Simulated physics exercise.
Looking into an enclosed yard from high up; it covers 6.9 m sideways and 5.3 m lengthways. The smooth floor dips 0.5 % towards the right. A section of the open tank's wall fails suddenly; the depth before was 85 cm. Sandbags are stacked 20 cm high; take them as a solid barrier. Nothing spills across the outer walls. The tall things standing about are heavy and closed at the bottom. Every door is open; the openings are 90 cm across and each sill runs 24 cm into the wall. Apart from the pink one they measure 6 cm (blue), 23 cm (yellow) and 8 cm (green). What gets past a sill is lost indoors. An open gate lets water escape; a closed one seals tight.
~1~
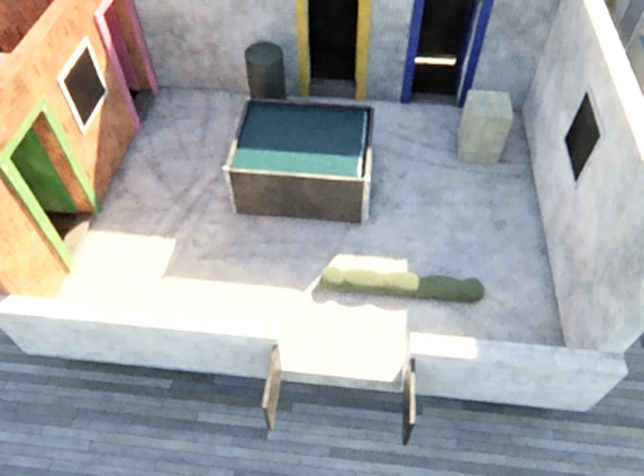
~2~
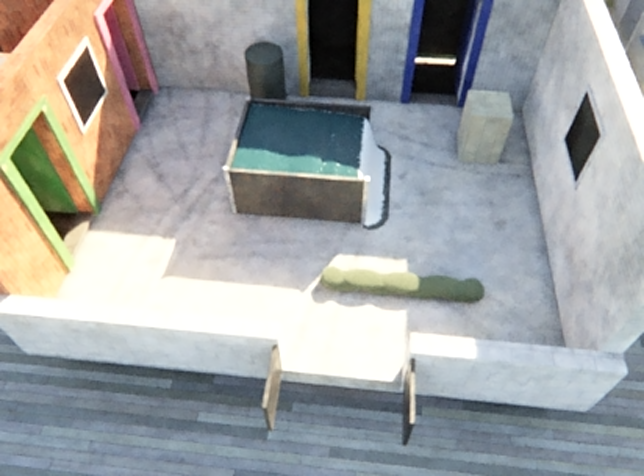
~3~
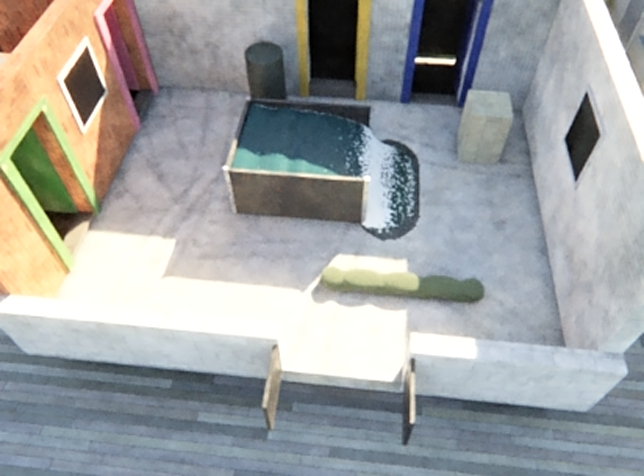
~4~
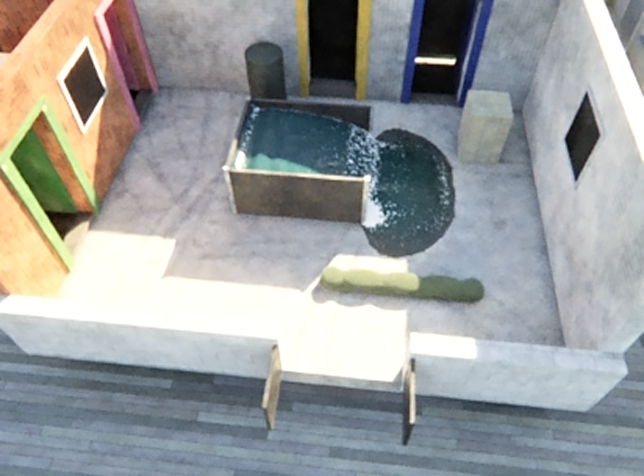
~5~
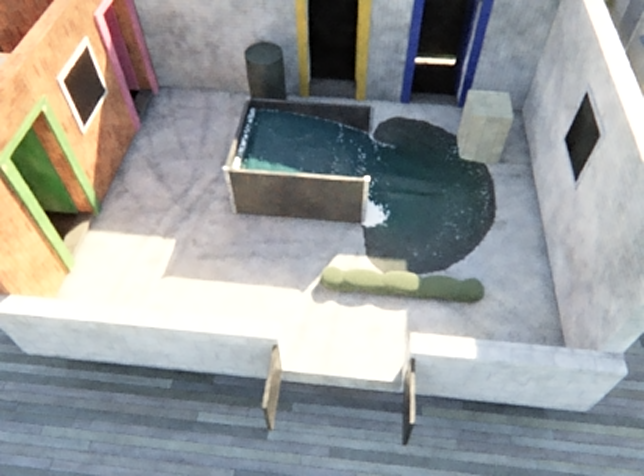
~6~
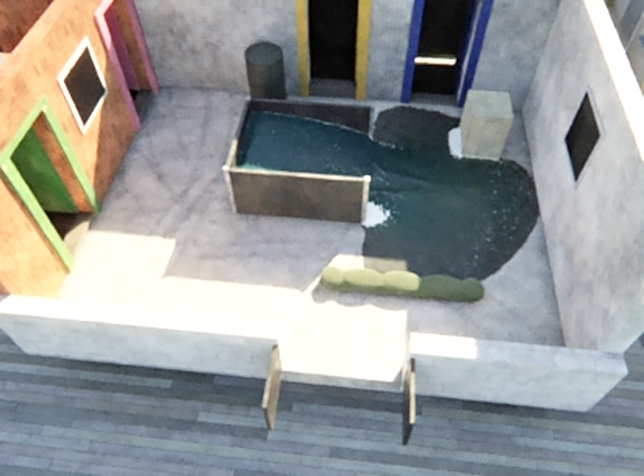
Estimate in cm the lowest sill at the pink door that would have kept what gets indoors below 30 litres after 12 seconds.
Some 7 cm above the ground.
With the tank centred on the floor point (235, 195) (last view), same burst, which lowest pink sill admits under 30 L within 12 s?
Then roughly 7.0 cm.
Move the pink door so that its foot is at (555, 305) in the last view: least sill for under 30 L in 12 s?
Roughly 22 cm.
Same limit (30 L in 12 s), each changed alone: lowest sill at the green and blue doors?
About 6.0 cm at green and 22 cm at blue.
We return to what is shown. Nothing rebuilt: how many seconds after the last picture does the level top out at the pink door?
At about 5.5 s.
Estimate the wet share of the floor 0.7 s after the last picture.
Some 30 per cent of it.
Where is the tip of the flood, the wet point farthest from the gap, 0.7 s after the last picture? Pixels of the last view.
At about (564, 354).
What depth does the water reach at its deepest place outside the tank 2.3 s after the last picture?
Up to some 37 cm.
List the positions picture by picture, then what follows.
The first picture shows the open tank at (304, 141) is whole and still, 85 cm deep; the pink door at (131, 63) is dry.
In the second picture, the front is at (383, 215), 0.3 m from the gap at (366, 169); 0.5 m2 of floor is wet, 85 cm left at the back.
In the third picture, the gap is at (366, 173), the front 0.8 m out at (415, 212); the back of the open tank holds 84 cm.
In the fourth picture, the gap is at (365, 174), the front 1.4 m out at (449, 209); the back of the open tank holds 78 cm.
In the fifth picture, the gap is at (365, 175), the front 2.0 m out at (491, 204); the back of the open tank holds 72 cm.
In the sixth picture, water pours out at (365, 175) and has run 2.7 m, to (533, 207); about 8 cm deep outside, 71 cm at the back; the pink door at (131, 63), 4.4 m from the gap, is still 4.3 m from the nearest water.
Then, 0.7 s after the last picture water covers 30 % of the floor, deepest (48 cm) near (522, 182); it has not reached the pink door.
Then, 2.3 s after the last picture water covers 45 % of the floor, deepest (37 cm) near (569, 381); it has not reached the pink door.
Then, 11.3 s after the last picture water covers 95 % of the floor, deepest (10 cm) near (131, 144); 10 cm at the pink door, 0 litres in over its 13 cm sill.
At the pink door as built, the water peaked near 12 cm, 5.3 s after the last picture.
Run again over the same 12 s with other heights there, 43 litres in over 6 cm, 10 litres over 8.5 cm. The limit of 30 litres is kept from about 7 cm up.
